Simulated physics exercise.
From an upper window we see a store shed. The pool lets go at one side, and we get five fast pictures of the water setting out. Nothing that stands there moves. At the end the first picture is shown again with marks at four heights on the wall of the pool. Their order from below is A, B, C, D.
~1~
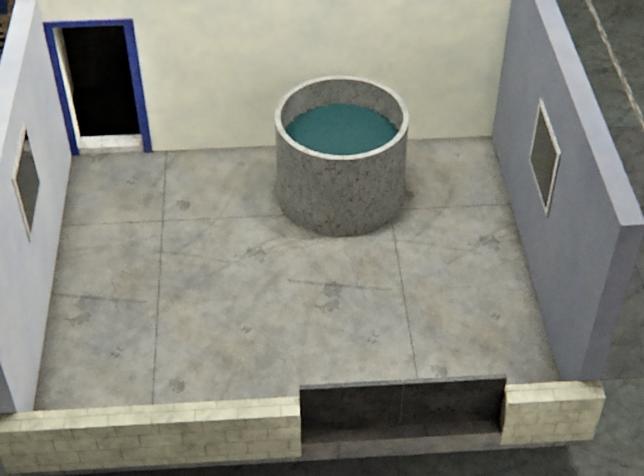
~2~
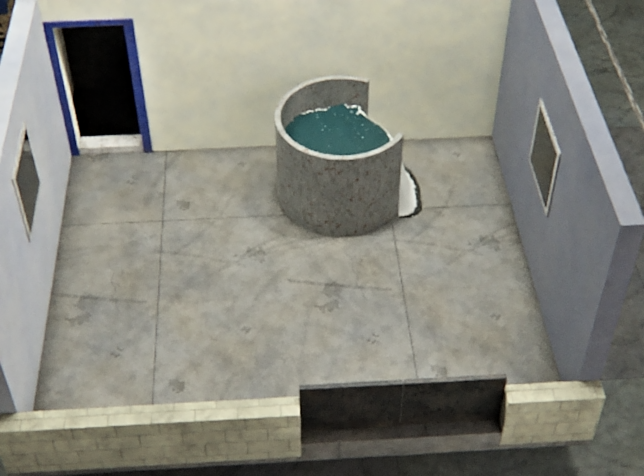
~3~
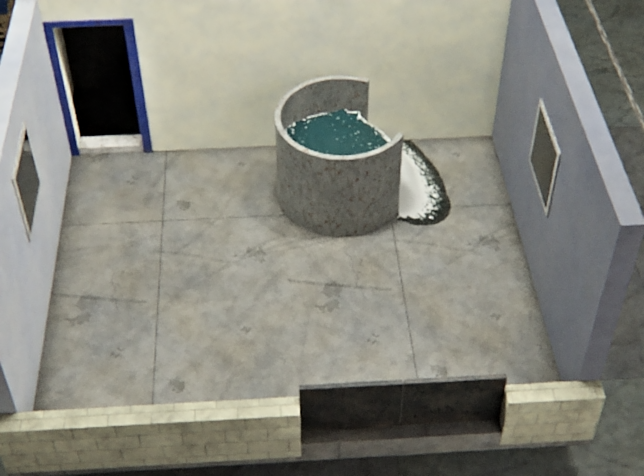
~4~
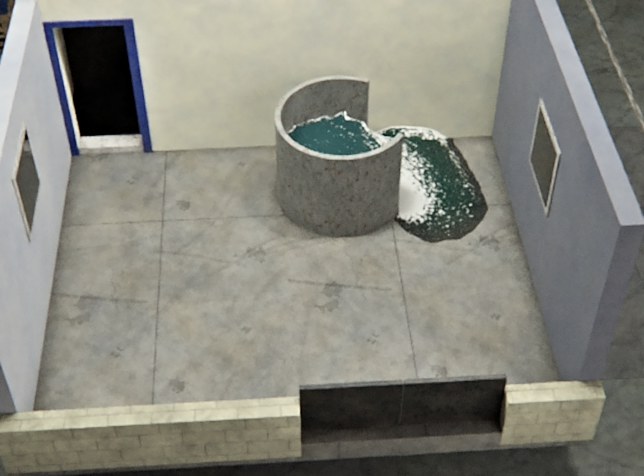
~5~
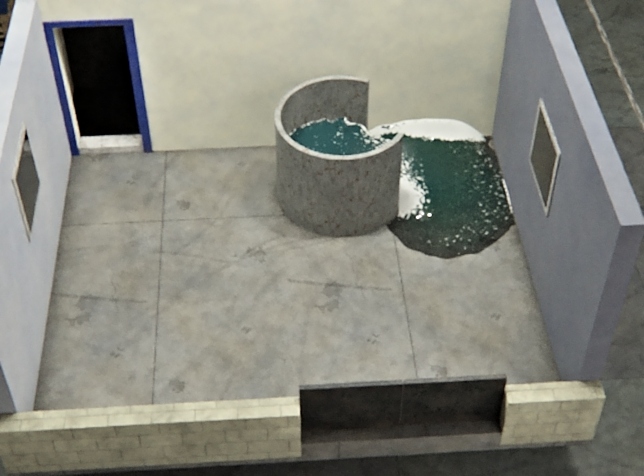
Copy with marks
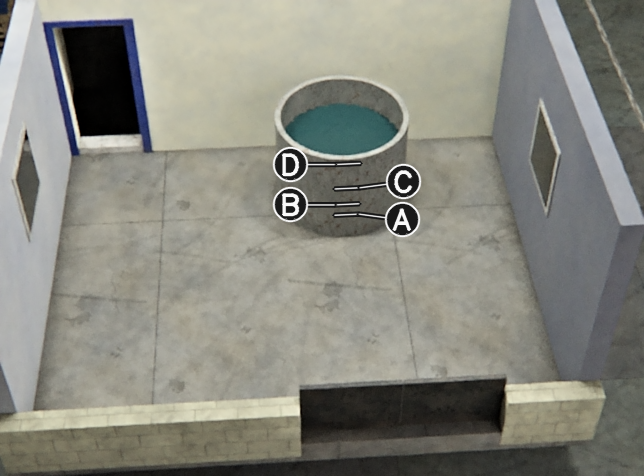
Water pours from the right side of a round grey pool and spreads across the floor.
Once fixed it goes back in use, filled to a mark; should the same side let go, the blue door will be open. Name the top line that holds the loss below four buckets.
It is C.
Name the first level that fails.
That would be D.
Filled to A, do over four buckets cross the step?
No, not at all.
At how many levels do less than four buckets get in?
Three of the four.
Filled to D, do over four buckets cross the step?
Yes.
In white, A at (346, 214); B at (346, 204); C at (347, 188); D at (347, 163); from the bottom up A, B, C, D.
If A is chosen, nothing gets over.
If B is chosen, nothing gets over.
If C is chosen, a splash gets over, under a bucket.
If D is chosen, about 7 bucketfuls get in.
